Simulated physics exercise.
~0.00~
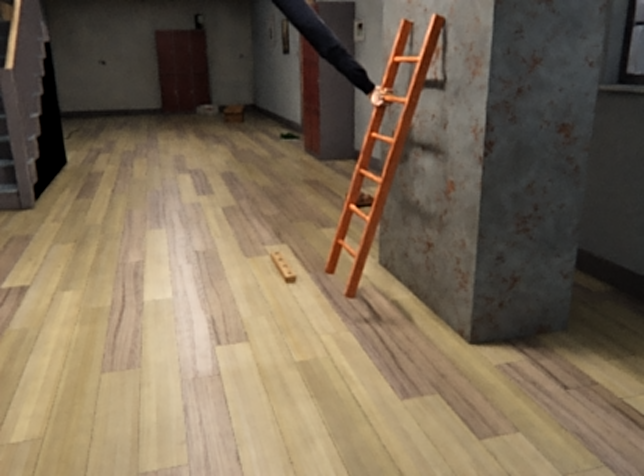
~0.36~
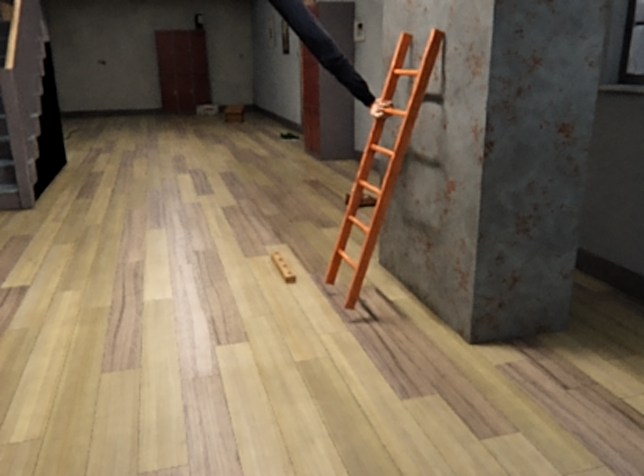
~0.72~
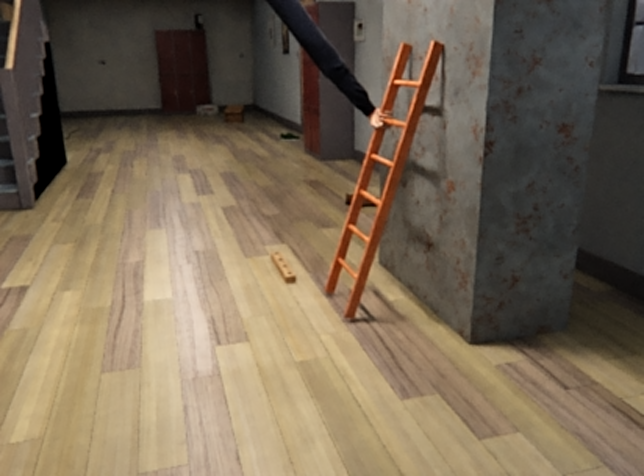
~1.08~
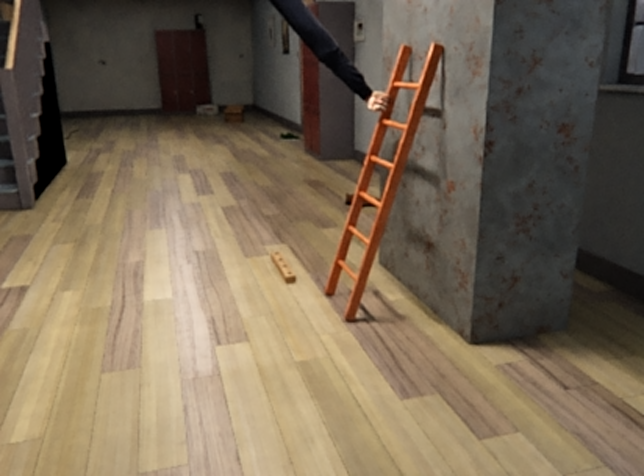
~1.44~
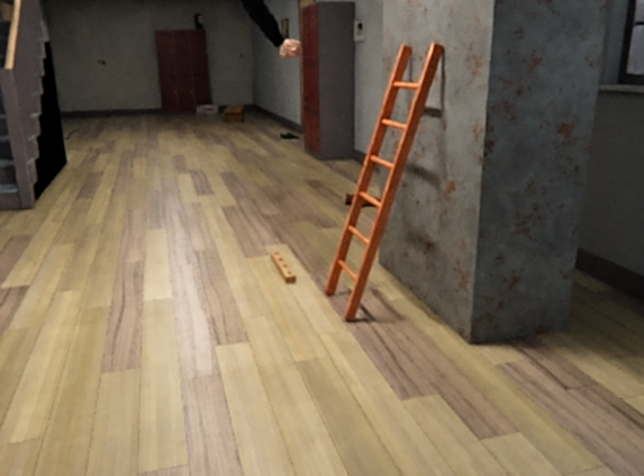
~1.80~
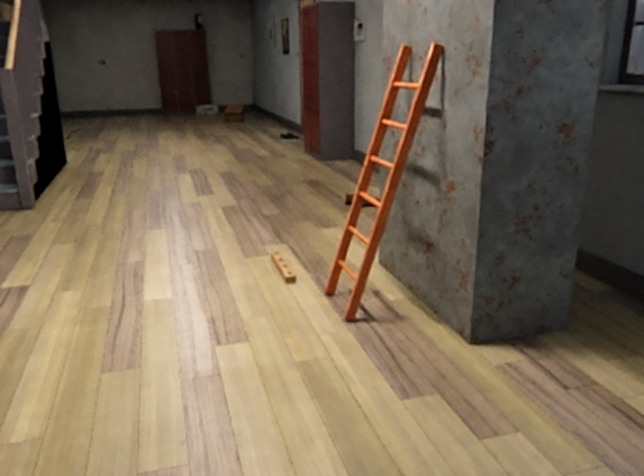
The video shows a hand lowering an orange ladder-like rack slightly until it leans against a gray pillar on a wooden floor, near a small batten. The hand lets go and withdraws out of view, and the rack stays leaning, motionless.
